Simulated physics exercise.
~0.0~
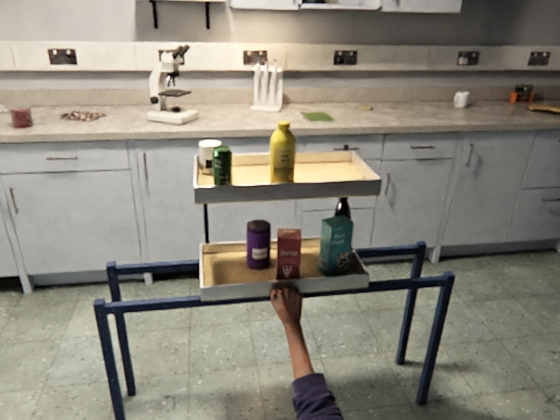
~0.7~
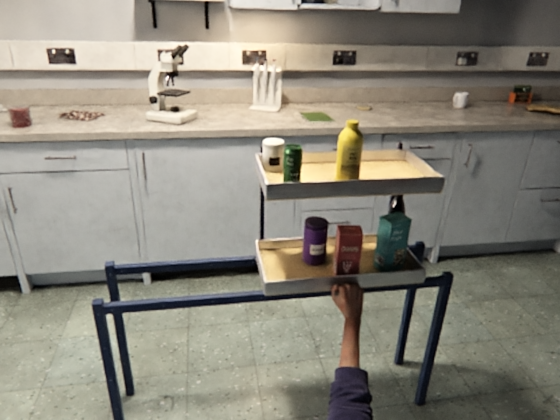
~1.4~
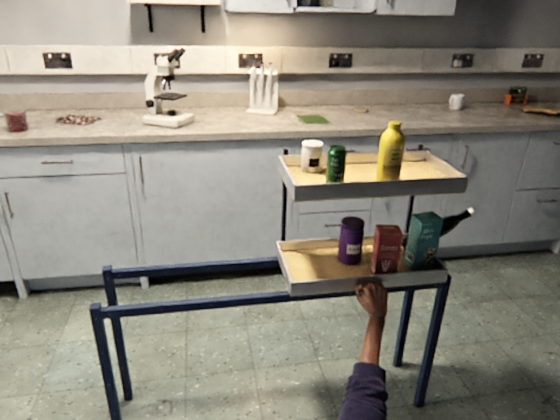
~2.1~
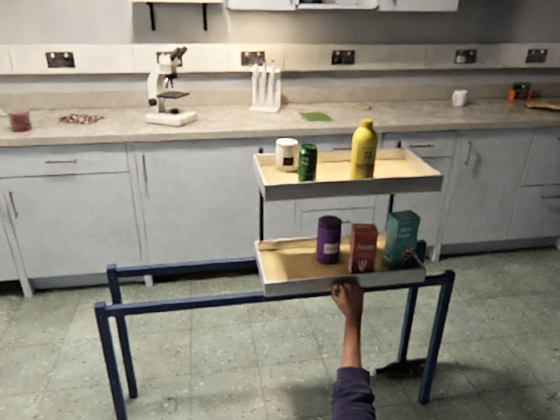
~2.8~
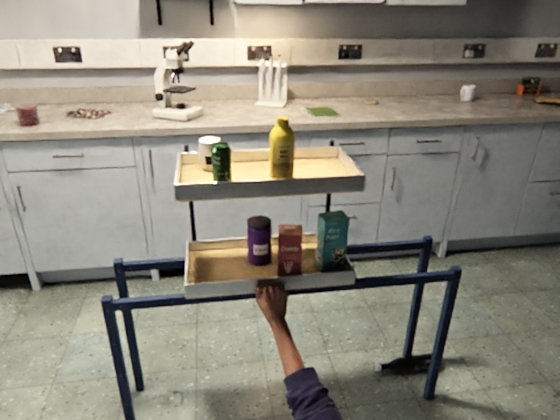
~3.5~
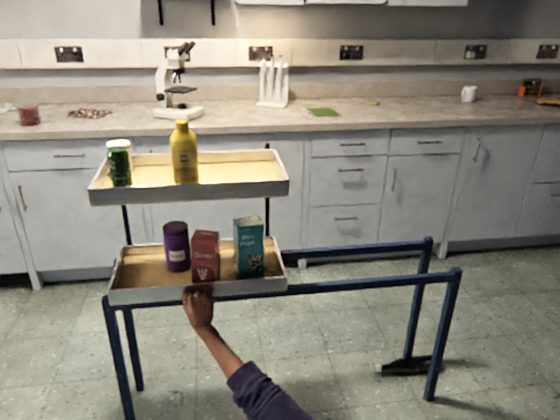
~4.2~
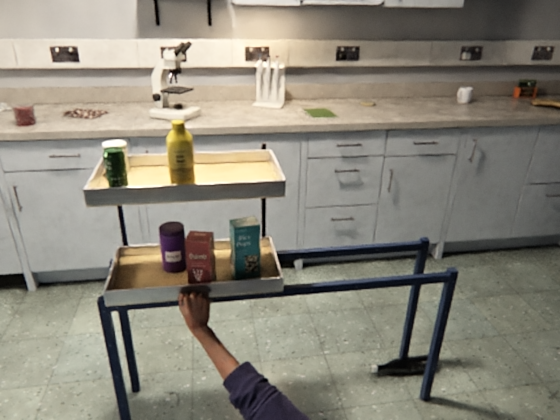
A hand slides a loaded shelf right, a black bottle falls off, then slides it left.
